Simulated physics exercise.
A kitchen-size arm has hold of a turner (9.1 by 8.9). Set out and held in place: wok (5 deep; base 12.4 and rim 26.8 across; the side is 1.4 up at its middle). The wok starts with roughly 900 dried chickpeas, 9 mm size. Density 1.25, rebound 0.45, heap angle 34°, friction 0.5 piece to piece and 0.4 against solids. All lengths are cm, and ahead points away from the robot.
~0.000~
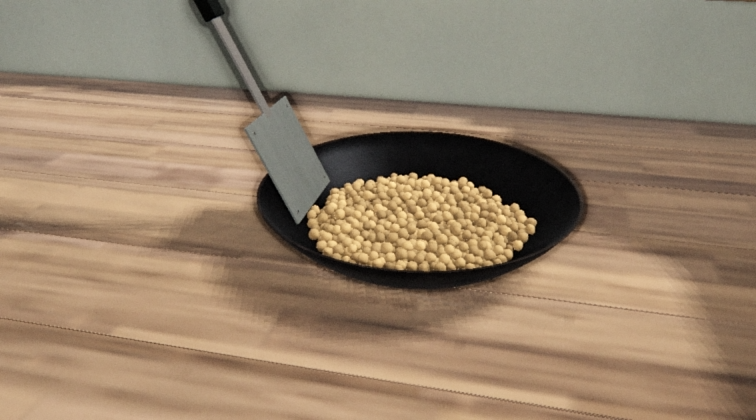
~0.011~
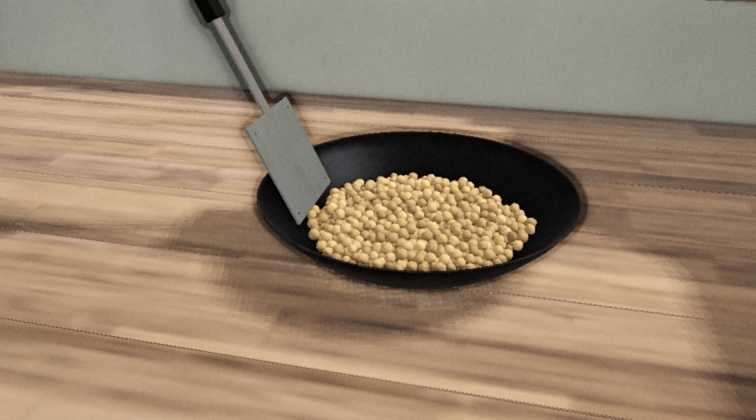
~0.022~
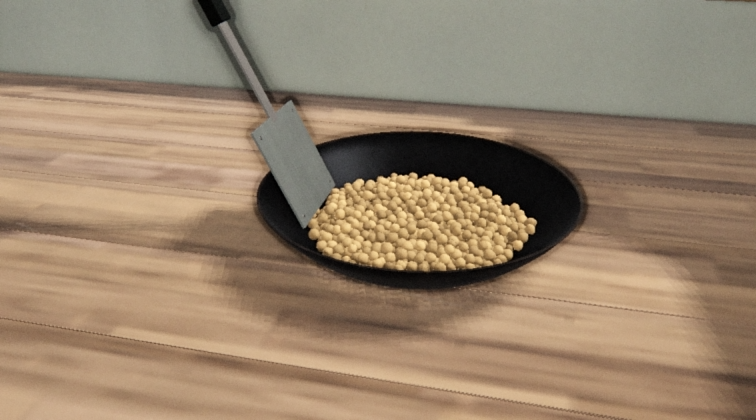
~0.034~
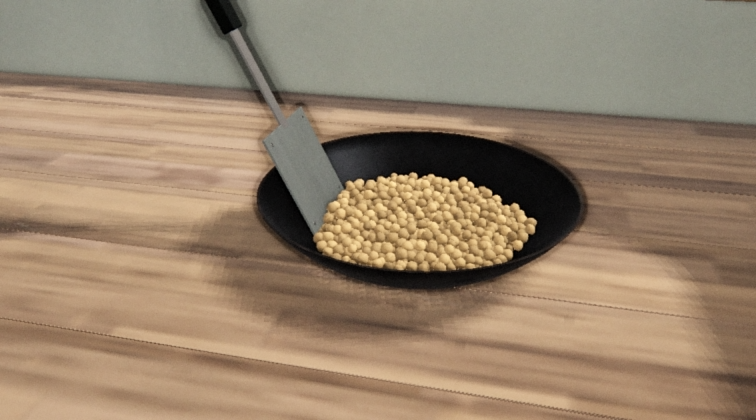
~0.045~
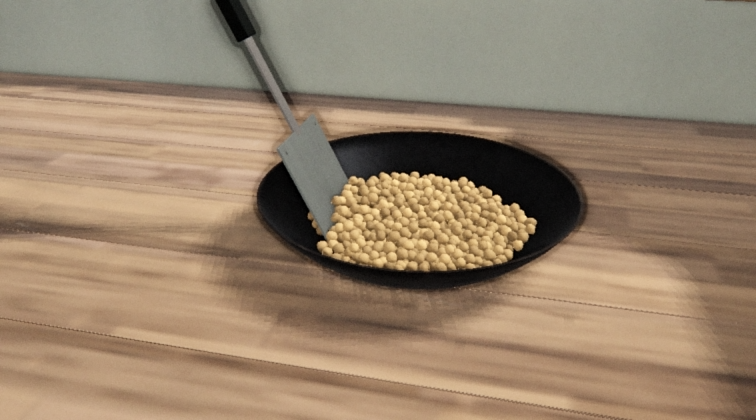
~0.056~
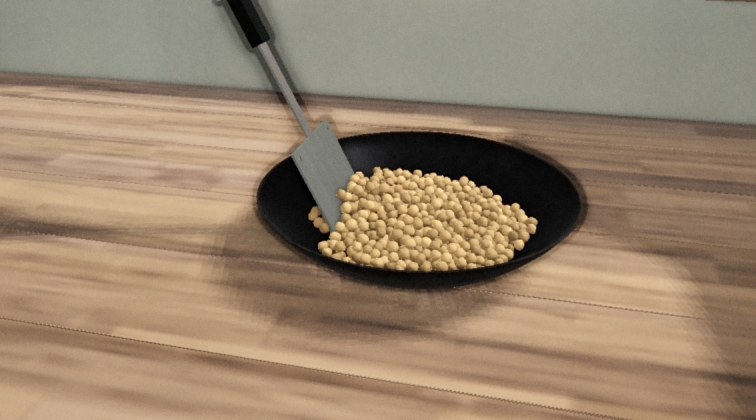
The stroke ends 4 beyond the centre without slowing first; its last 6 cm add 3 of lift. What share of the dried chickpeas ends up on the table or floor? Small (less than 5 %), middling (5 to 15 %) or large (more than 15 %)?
On the table or floor the share is middling, 5 to 15 %.
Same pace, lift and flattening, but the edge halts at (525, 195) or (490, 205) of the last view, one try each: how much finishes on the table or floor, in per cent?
About 35 and 15 per cent.
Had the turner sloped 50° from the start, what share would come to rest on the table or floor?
In that case some 10 per cent.
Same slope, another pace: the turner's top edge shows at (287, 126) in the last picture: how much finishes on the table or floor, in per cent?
About 0 per cent.
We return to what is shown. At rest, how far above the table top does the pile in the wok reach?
Some 5.5 cm.
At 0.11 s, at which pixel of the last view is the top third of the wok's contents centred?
Around (439, 206).
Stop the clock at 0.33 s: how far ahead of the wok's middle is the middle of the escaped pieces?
Some 20 cm.
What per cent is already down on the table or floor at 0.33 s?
Roughly 6 per cent.
By 0.08 s, sloping 64°, highest piece 7 above the table; 900 in the wok.
By 0.11 s, sloping 64°, highest piece 9 above the table; 900 in the wok.
By 0.33 s, sloping 64°, highest piece 7 above the table; 831 in the wok, 57 on the table or floor, 12 on the blade or in flight.
By 1.38 s, sloping 64°, highest piece 5 above the table; 829 in the wok, 71 on the table or floor.
Final count, 829 in the wok, 71 on the table or floor. That is 8 % on the table or floor.
